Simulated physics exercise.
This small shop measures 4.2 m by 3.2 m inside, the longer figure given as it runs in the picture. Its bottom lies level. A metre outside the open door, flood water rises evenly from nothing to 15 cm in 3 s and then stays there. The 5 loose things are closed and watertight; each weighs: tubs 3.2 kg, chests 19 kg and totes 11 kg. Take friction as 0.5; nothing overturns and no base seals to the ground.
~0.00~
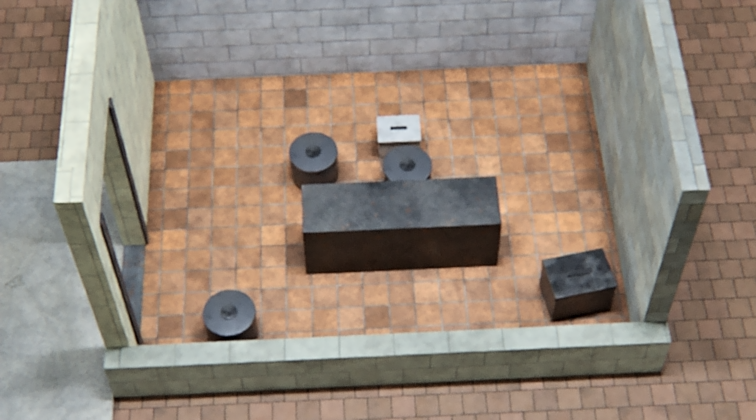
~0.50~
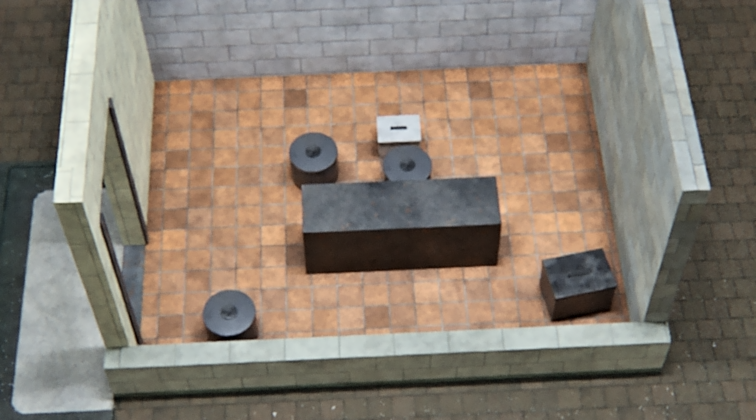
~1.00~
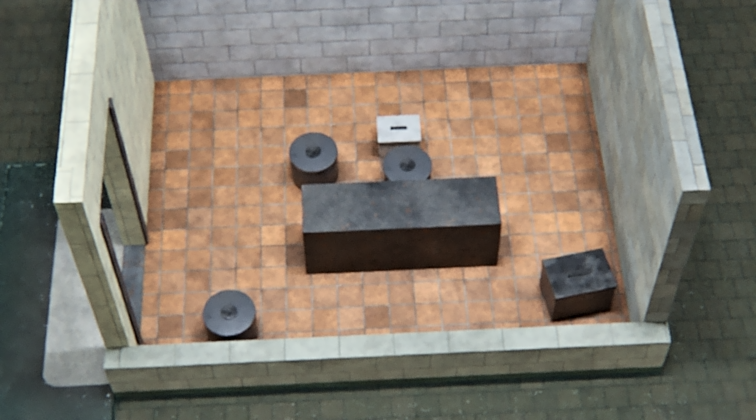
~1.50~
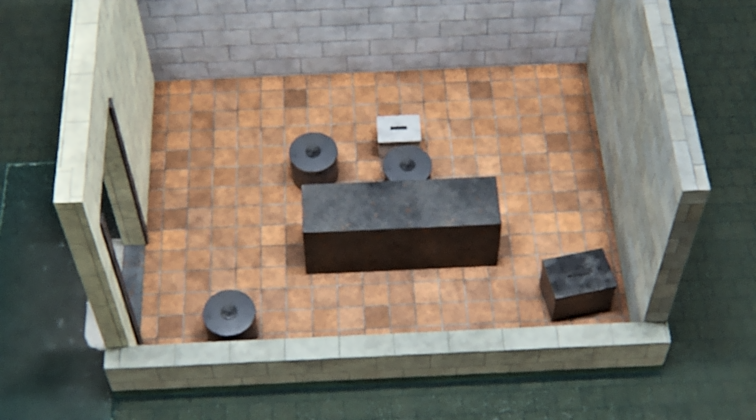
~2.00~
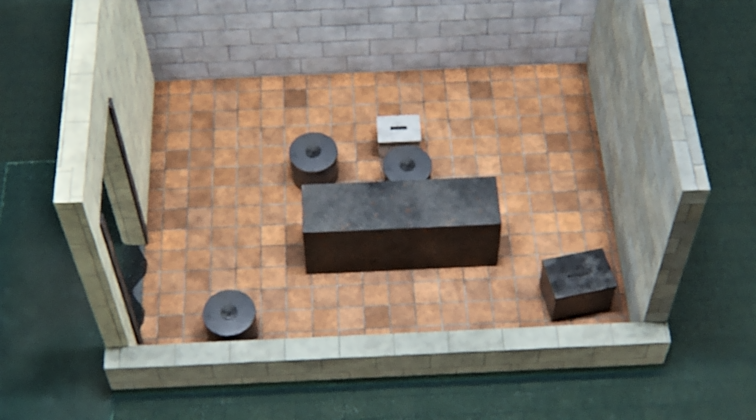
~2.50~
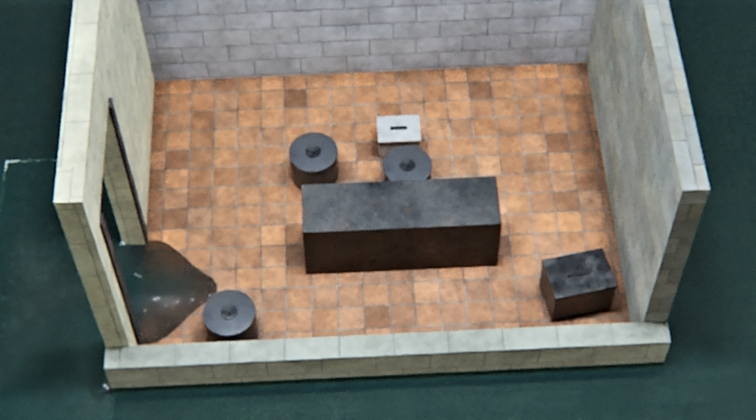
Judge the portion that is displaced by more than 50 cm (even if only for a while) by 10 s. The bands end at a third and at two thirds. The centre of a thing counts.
It is one to two thirds.
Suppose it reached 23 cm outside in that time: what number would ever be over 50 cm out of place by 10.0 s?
Then 4.
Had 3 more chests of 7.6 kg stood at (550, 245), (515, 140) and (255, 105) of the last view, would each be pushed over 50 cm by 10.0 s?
In turn: More, less, short of it.
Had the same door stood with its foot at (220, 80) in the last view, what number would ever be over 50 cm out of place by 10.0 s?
Then 3.
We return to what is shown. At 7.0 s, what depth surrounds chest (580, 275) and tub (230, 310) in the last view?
About 6 and 6 cm.
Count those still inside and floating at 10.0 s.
At that moment 3.
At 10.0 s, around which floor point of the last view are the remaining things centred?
Near (479, 174).
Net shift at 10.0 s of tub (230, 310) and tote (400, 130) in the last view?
In that order: 300 cm, 0 cm.
After 3.5 s 0 of 5 are over 50 cm from their spots; 0 afloat.
After 4.5 s 1 of 5 are over 50 cm from their spots; 1 afloat.
After 7.0 s 2 of 5 are over 50 cm from their spots; 2 afloat.
After 10.0 s 3 of 5 are over 50 cm from their spots, and 3 have been at some point; 3 afloat.
